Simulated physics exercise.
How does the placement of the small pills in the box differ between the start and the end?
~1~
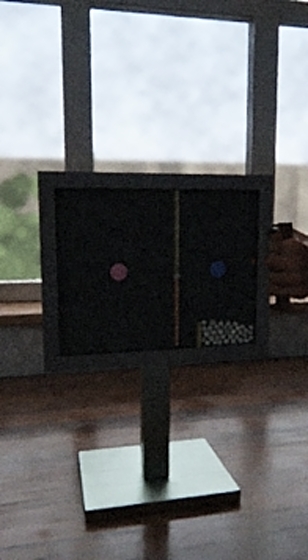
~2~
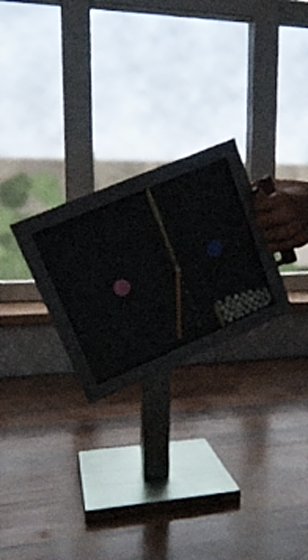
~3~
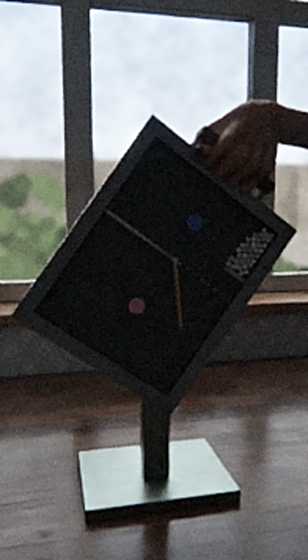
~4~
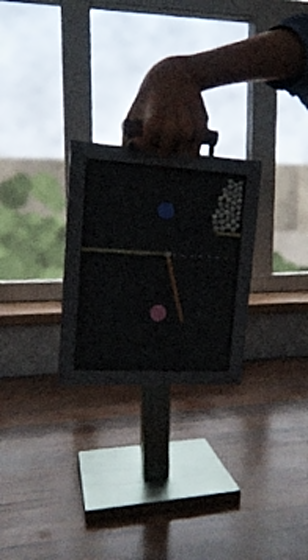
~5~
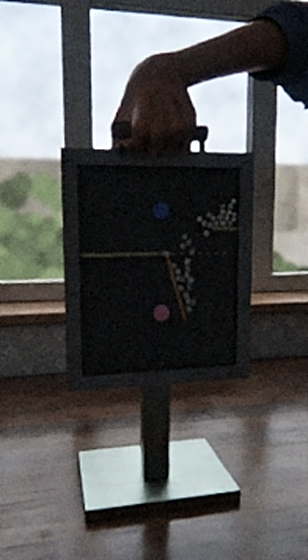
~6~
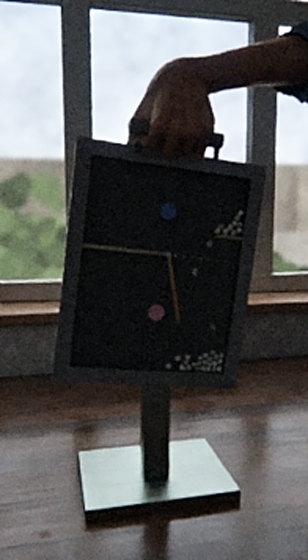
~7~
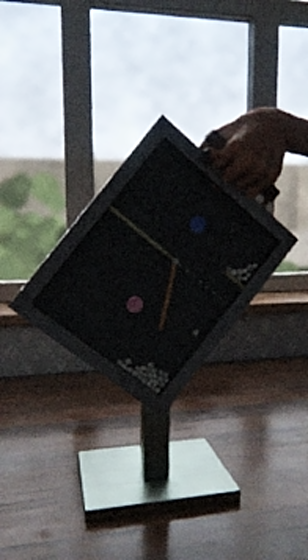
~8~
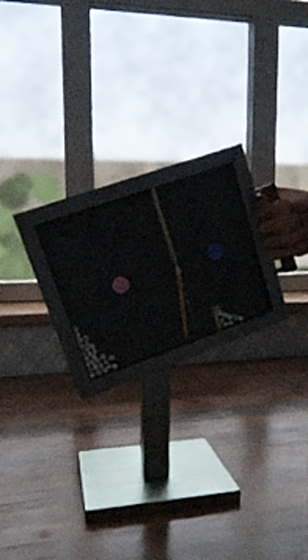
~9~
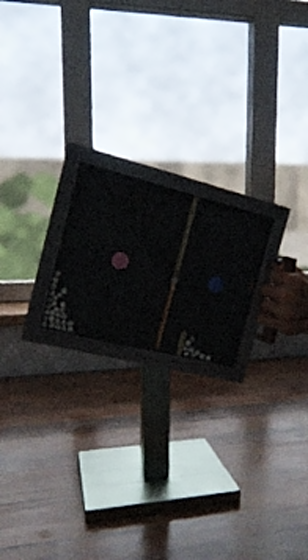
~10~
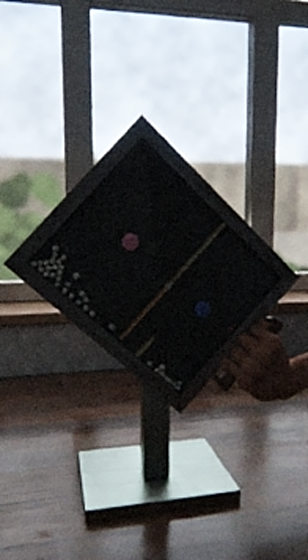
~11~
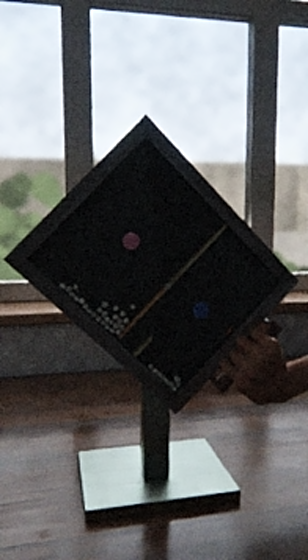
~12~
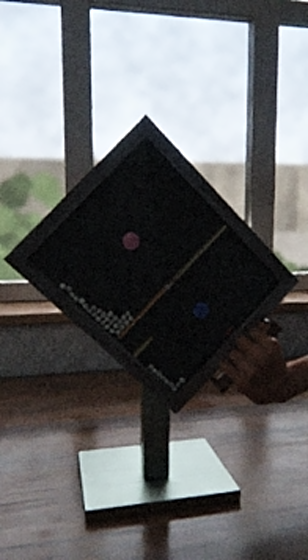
At the start the pills are all gathered on the blue side, at the lower right of the box. At the end most of them rest on the pink side, further left, with a smaller group still on the blue side.
